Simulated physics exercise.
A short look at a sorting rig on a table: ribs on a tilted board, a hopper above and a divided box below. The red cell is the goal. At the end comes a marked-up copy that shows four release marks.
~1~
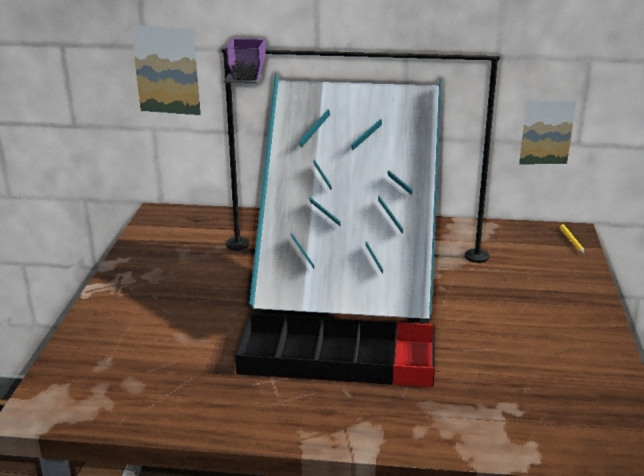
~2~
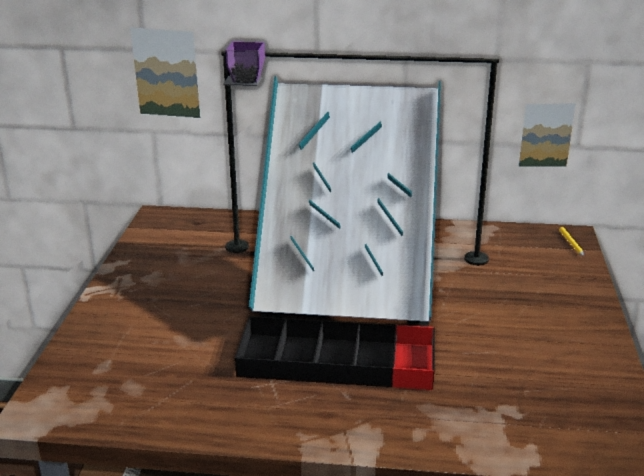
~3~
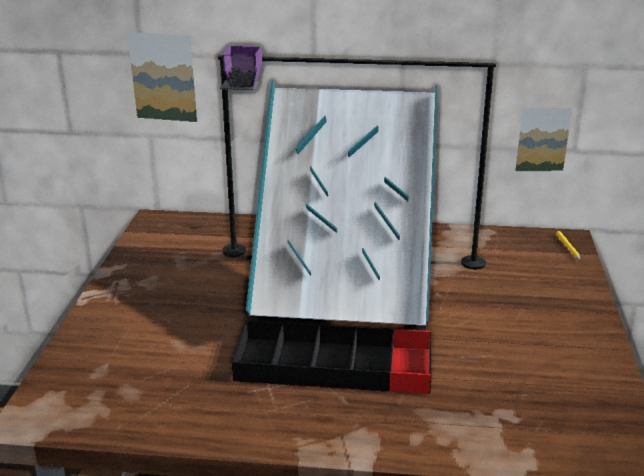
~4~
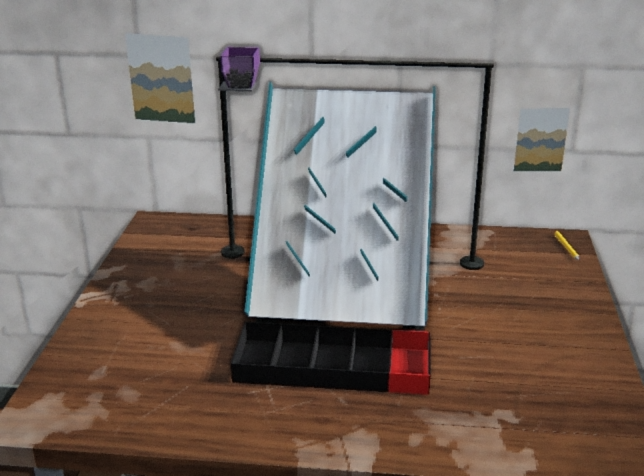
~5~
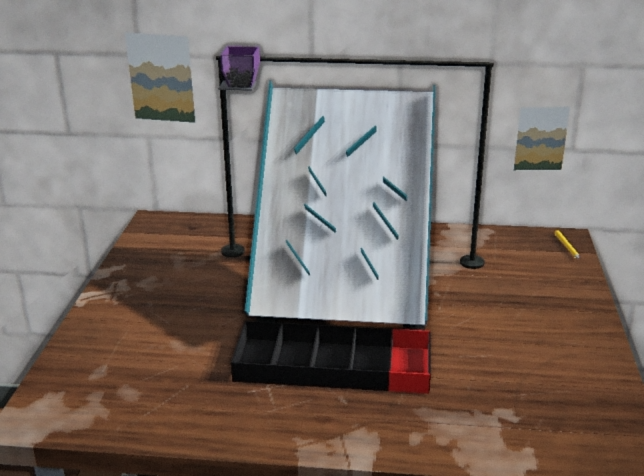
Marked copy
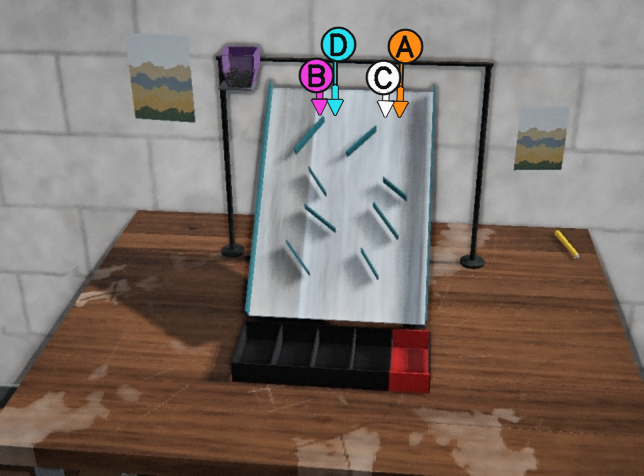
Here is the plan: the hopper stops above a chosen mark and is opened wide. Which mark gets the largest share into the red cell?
Mark A.
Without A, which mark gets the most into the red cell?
Mark C.
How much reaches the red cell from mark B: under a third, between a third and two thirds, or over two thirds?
Under a third.
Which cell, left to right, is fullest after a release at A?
The fifth from the left.
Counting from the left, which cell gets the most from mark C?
The fifth.
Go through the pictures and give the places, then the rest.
The first picture shows hopper at (248, 71), black beans, door shut.
The second picture shows ribs (299, 145) to (328, 112), (351, 148) to (381, 121), (313, 162) to (330, 188).
The third picture shows ribs (385, 177) to (408, 197), (306, 204) to (336, 228), (375, 202) to (399, 236).
The fourth picture shows ribs (286, 241) to (308, 273), (361, 249) to (378, 277).
The fifth picture shows red cell at (409, 381), number 5 of 5 from the left.
On the marked copy, mark A meets the board at (399, 111); mark B meets the board at (319, 109); mark C meets the board at (385, 111); mark D meets the board at (335, 109).
For mark A, most in the red cell, a small part in other cells, a stray few held on the board, a stray few outside the box.
For mark B, a small part in the red cell, most in other cells, a small part outside the box.
For mark C, about two thirds in the red cell, about a third in other cells.
For mark D, a small part in the red cell, most in other cells.
